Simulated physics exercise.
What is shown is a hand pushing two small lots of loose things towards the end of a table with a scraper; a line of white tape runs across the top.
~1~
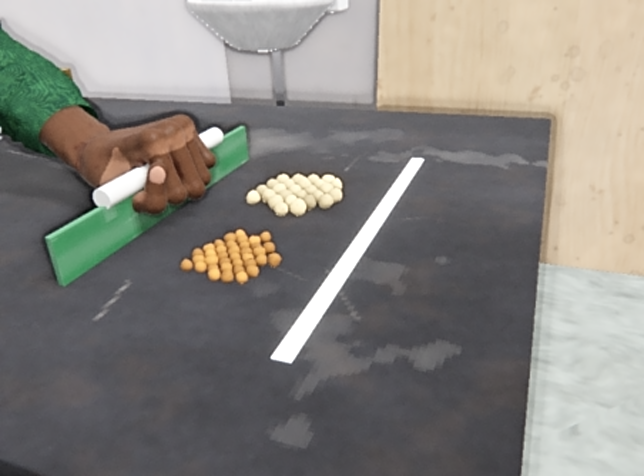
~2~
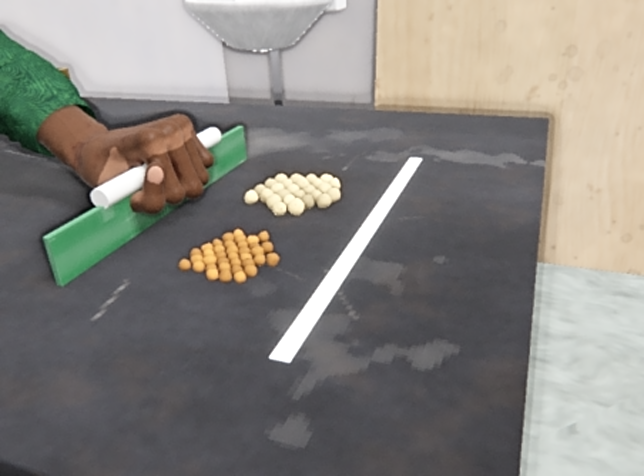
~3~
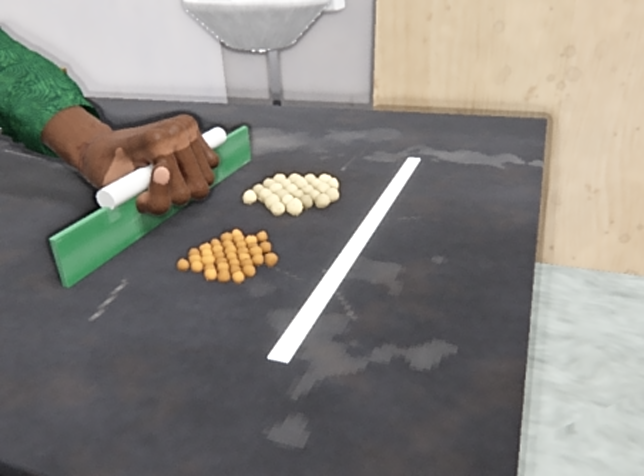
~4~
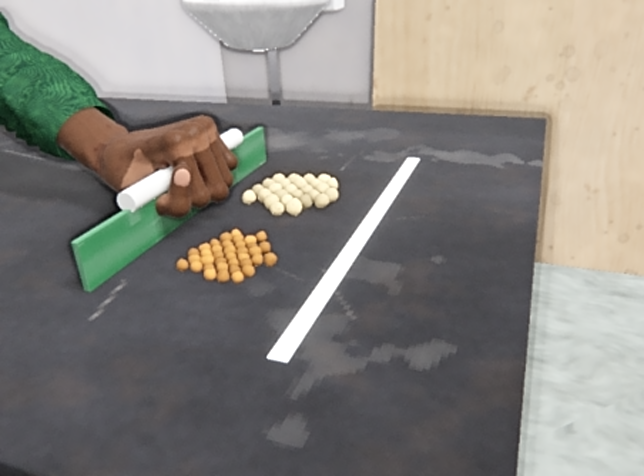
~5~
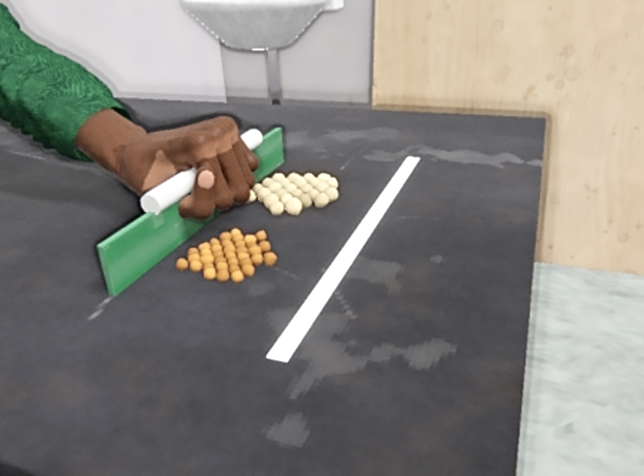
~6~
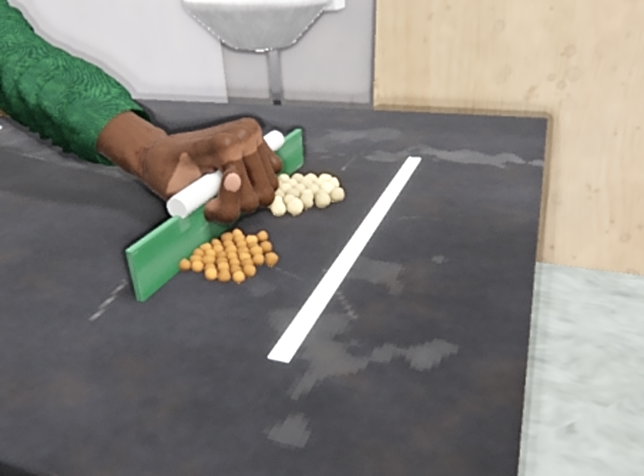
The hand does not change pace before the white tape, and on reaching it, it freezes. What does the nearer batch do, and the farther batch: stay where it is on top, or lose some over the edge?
Nearer batch: Nothing falls; farther batch: Nothing falls.
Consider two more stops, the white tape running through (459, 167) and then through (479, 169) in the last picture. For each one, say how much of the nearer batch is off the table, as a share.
About 0 per cent, then 0 per cent.
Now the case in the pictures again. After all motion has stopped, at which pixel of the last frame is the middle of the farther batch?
The middle comes to rest near (419, 201).
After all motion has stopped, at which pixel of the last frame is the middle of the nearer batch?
I'd say it's centred close to (377, 273).
Then, 0.36 s on from there, scraper still moving, near (305, 182); nearer batch all on the table, its front near (346, 267); farther batch all on the table, its front near (391, 194).
Then, 0.74 s on from there, scraper stopped at the white tape; nearer batch all on the table, its front near (398, 299); farther batch all on the table, its front near (453, 194).
Then, 1.02 s on from there, scraper stopped at the white tape; nearer batch all on the table, its front near (411, 285); farther batch all on the table, its front near (449, 216).
In the end, scraper stopped at the white tape; nearer batch all on the table, its front near (411, 285); farther batch all on the table, its front near (449, 216).
